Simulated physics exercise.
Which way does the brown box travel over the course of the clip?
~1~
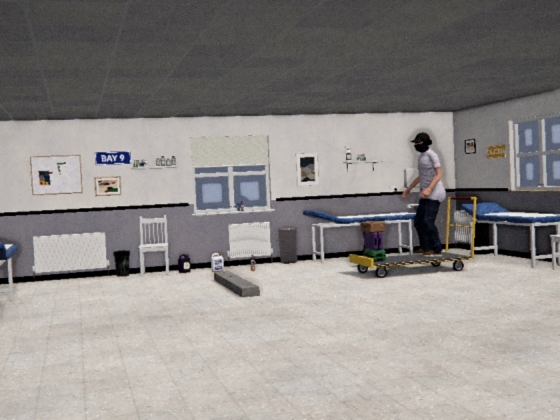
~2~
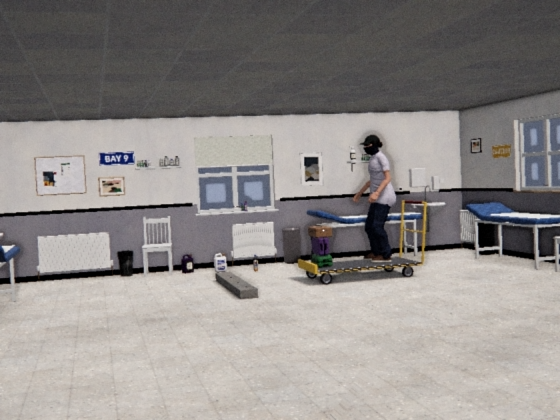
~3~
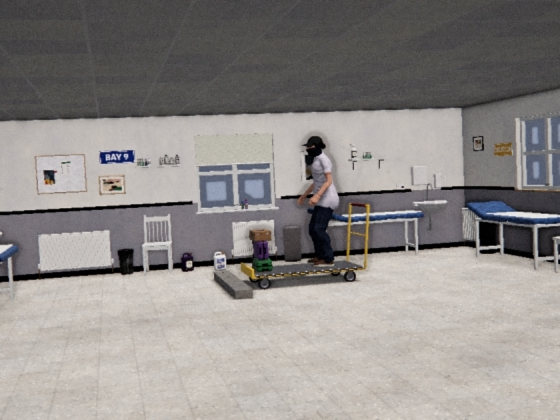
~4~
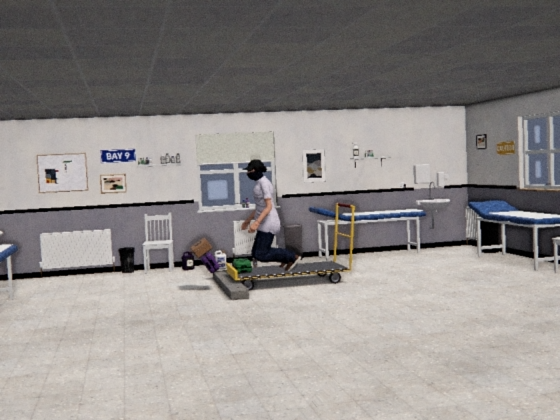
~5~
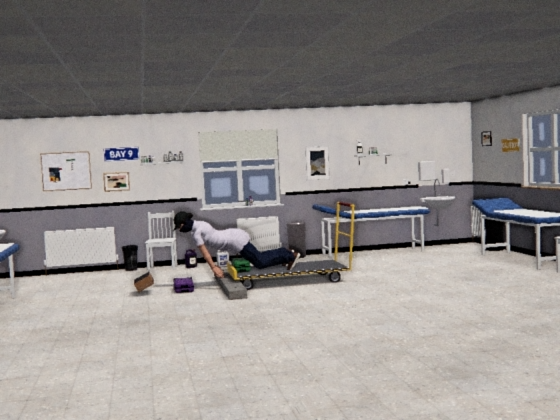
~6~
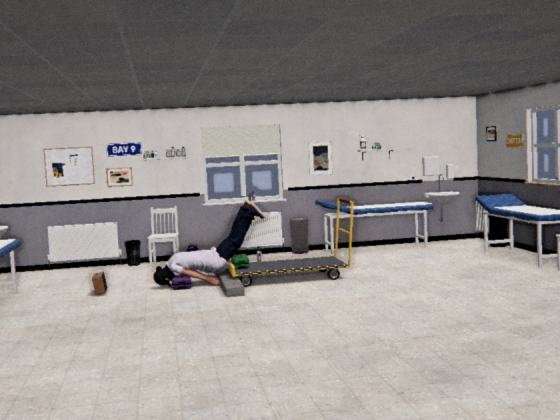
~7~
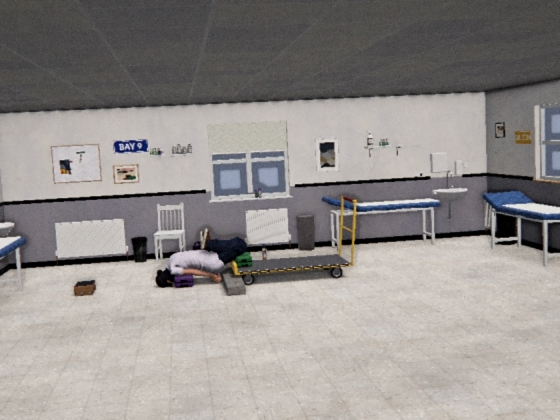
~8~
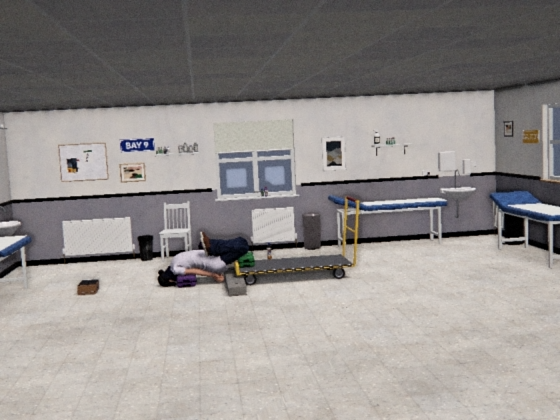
The brown box moves to the left, first riding with the trolley and then tumbling onward past the low step.
